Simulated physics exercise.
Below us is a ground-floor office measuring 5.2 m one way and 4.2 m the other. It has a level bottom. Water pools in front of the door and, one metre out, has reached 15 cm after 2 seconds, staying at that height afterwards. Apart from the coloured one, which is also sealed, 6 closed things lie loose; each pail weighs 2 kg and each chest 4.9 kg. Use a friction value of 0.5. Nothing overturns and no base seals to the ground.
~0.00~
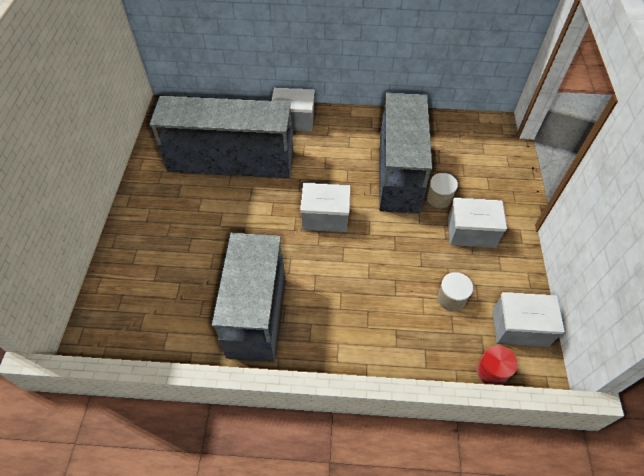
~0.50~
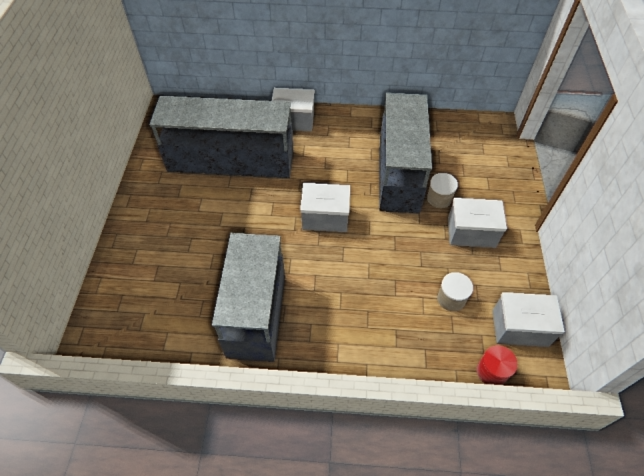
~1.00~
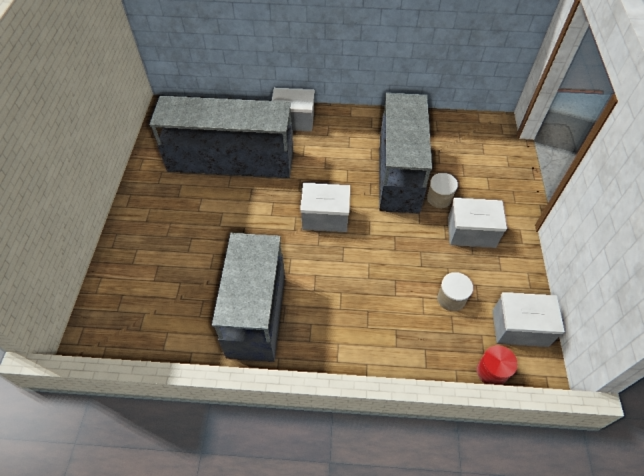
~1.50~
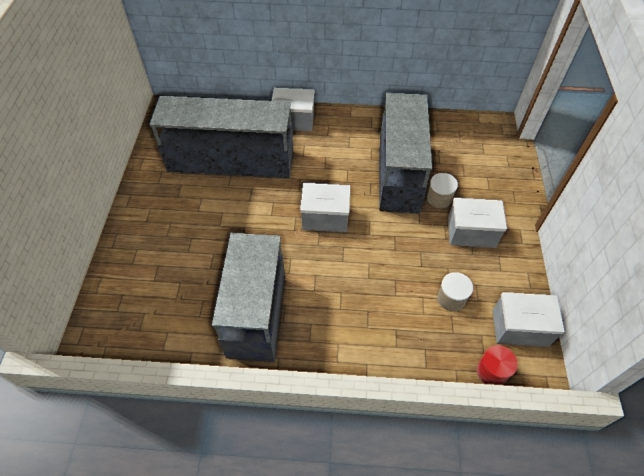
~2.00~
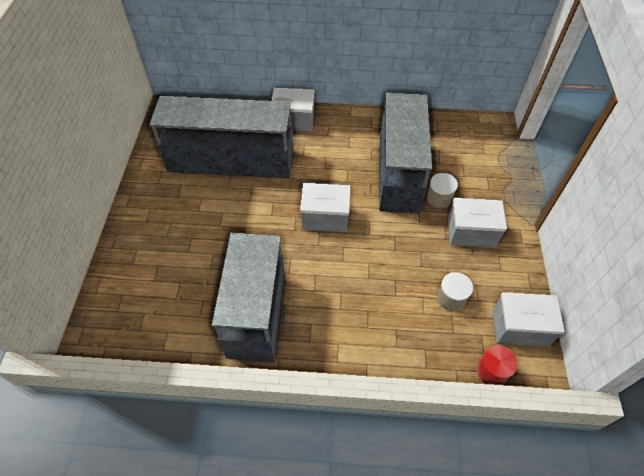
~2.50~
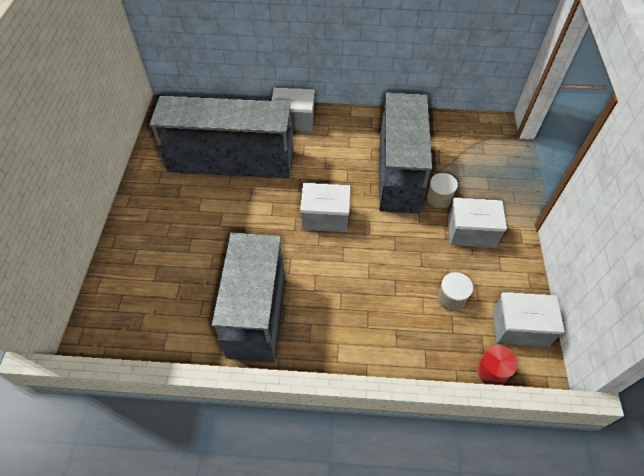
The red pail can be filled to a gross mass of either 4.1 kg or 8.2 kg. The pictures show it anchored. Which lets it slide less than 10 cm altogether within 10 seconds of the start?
Only the heavier filling is enough.
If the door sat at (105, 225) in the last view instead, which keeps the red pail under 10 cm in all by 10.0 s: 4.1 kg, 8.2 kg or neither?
If so, only the heavier one succeeds.
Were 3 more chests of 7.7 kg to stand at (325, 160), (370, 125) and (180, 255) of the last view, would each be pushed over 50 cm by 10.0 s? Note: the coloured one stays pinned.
In turn: Within it, beyond it, within it.
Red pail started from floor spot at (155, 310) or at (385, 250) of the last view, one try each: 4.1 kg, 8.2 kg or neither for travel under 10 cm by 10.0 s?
Taking them in turn, the lighter mass keeps it, and only the heavier mass keeps it.
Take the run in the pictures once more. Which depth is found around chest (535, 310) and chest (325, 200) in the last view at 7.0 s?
First about 2 cm, second about 2 cm.
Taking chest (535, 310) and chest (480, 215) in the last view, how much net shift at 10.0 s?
In that order: 5 cm, 80 cm.
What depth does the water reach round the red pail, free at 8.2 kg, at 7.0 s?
3 cm, roughly.
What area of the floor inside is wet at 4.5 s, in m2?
Some 6.5 m2.
After 3.5 s the red pail would be 0 cm from its start with 4.1 kg and 0 cm from its start with 8.2 kg; 0 cm of water round it then.
After 4.5 s the red pail would be 0 cm from its start with 4.1 kg and 0 cm from its start with 8.2 kg; 0 cm of water round it then.
After 7.0 s the red pail would be 0 cm from its start with 4.1 kg and 0 cm from its start with 8.2 kg; 3 cm of water round it then.
After 10.0 s the red pail would be 50 cm from its start with 4.1 kg and 0 cm from its start with 8.2 kg; 7 cm of water round it then.
